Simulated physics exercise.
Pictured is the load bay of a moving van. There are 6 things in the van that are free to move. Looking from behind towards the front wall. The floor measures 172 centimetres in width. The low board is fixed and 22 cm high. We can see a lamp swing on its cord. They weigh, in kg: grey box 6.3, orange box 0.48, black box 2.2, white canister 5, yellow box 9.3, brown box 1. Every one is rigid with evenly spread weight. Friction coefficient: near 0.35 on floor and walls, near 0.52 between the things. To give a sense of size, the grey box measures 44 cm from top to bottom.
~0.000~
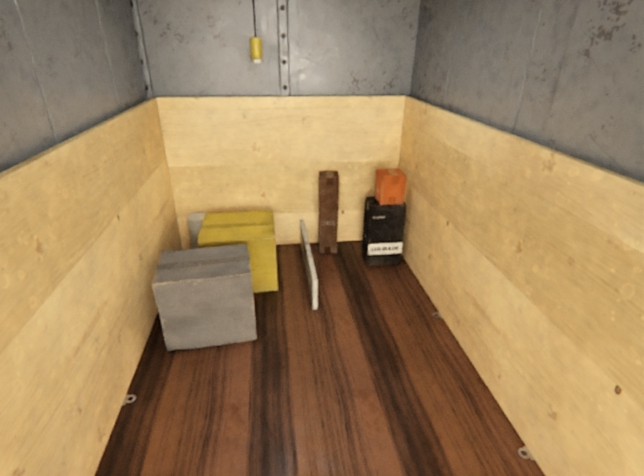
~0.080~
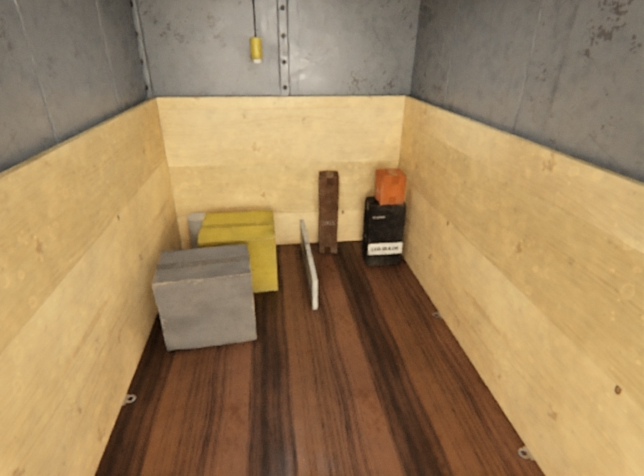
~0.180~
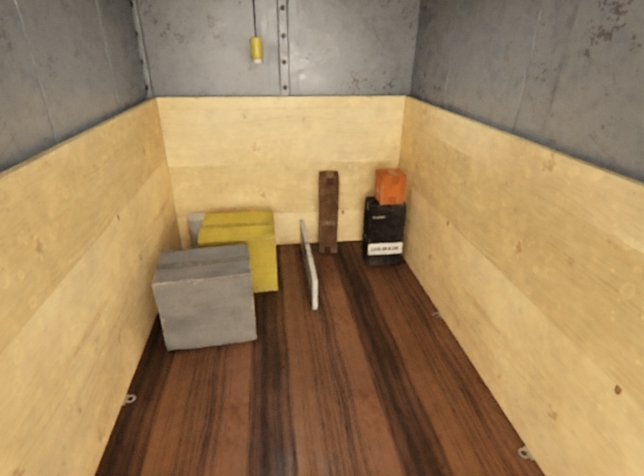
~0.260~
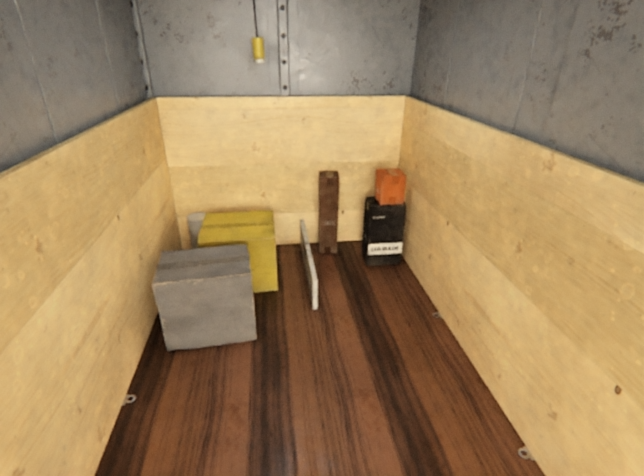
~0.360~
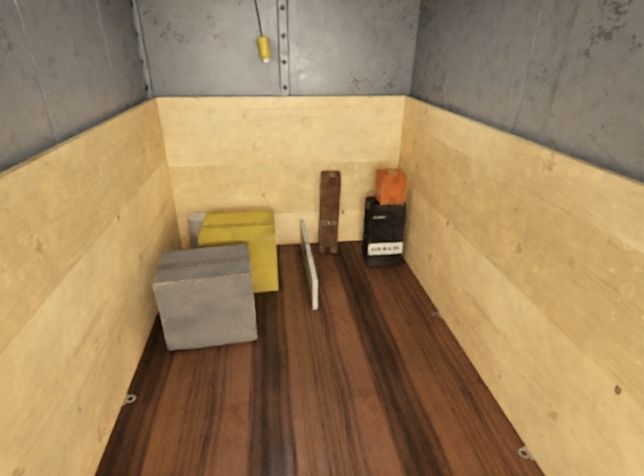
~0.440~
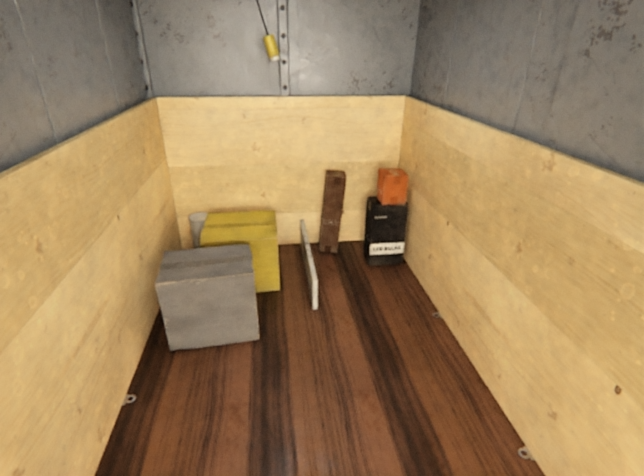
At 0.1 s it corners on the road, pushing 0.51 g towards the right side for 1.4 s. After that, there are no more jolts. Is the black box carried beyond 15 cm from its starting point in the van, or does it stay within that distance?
It does not go far.
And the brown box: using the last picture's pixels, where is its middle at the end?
Around (356, 240).
Around 0.64 s, force 0.51 g right; black box shifted 5 cm near (390, 230); brown box at 30° to upright; white canister shifted 9 cm.
Around 0.84 s, force 0.51 g right; black box shifted 5 cm near (390, 230); brown box at 51° to upright; grey box shifted 23 cm.
Around 1.24 s, force 0.51 g right; black box shifted 5 cm near (390, 230); brown box at 51° to upright; white canister at 22° to upright.
Finally (2.7 s), on their side or leaning hard in the van, brown box; not toppled but over 15 cm from the start, grey box, white canister and yellow box; the other 2 still in place (within 15 cm). In the last view, black box near (390, 230).
